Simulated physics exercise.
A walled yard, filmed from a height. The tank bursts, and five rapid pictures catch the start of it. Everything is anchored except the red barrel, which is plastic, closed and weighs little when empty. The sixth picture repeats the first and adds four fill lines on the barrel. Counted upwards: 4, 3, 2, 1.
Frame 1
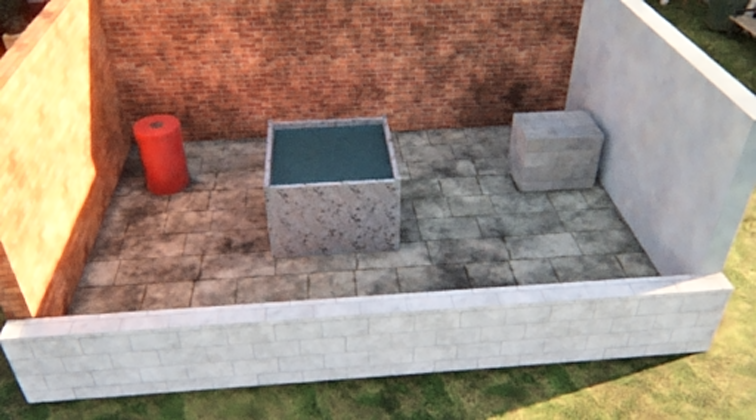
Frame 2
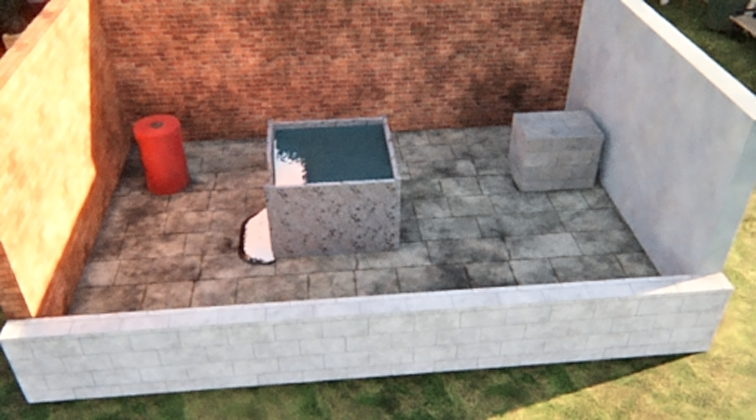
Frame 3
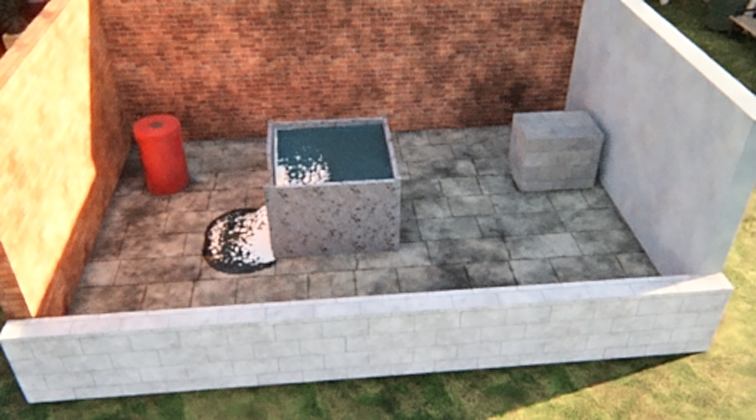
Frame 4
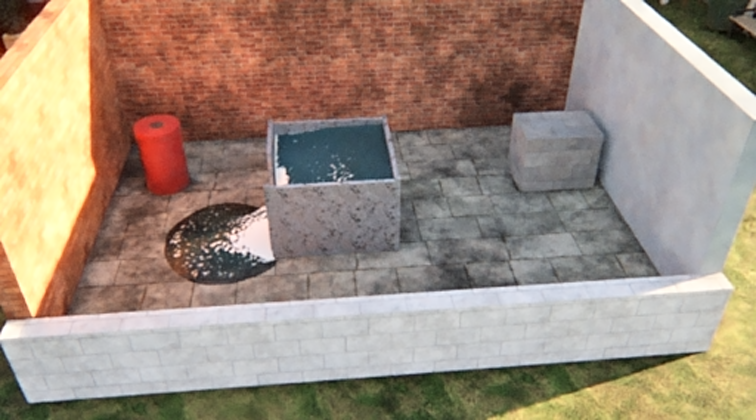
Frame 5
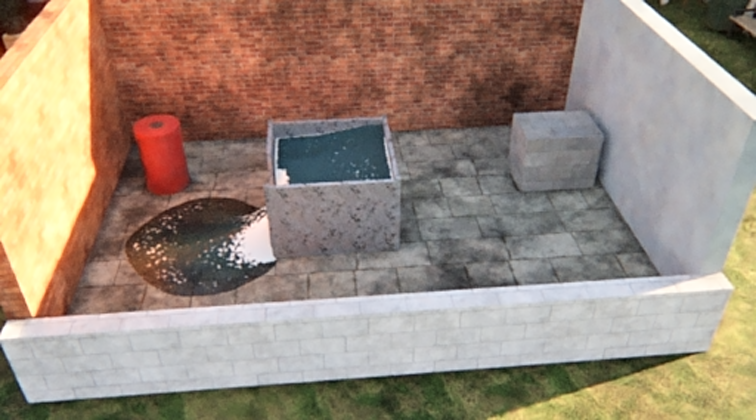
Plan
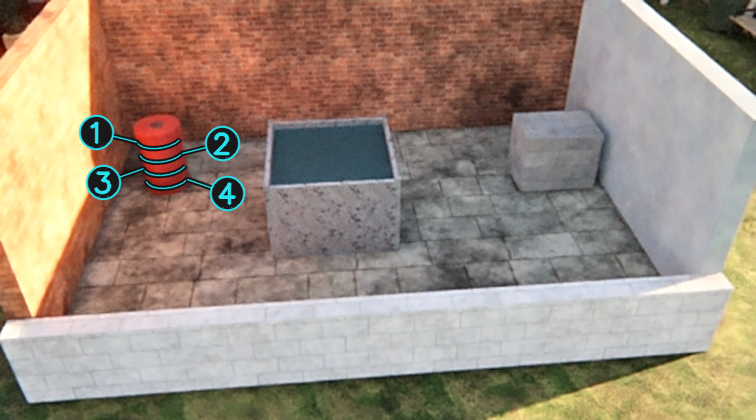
The clip opens on a walled yard seen from above, with a full stone tank between a red barrel and a grey block. Water then pours from the tank's left side, foaming white, and a dark puddle spreads steadily leftward across the paving, its edge drawing nearer the barrel.
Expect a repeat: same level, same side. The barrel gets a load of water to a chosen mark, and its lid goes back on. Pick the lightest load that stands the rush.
Mark 3 just does it.
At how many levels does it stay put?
Three.
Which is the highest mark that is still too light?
Mark 4.
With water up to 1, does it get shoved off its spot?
No, that is safe.
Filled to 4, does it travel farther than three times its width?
No.
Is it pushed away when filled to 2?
No, not at all.
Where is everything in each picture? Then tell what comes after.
Lid of the red barrel at (156, 125); tank full, its middle at (330, 155).
Water covers 2 % of the ground and is seen nearest the barrel at (251, 222).
Water covers 3 % of the ground and is seen nearest the barrel at (220, 220).
Water covers 6 % of the ground and is seen nearest the barrel at (195, 215).
Lid of the red barrel at (156, 125); water covers 10 % of the ground and is seen nearest the barrel at (181, 207).
On the marked copy, 1 at (155, 148); 2 at (158, 162); 3 at (161, 175); 4 at (164, 188); from the bottom up 4, 3, 2, 1.
With 1, it does not move.
With 2, it does not move.
With 3, it does not move.
With 4, it is pushed about twice its own width away.
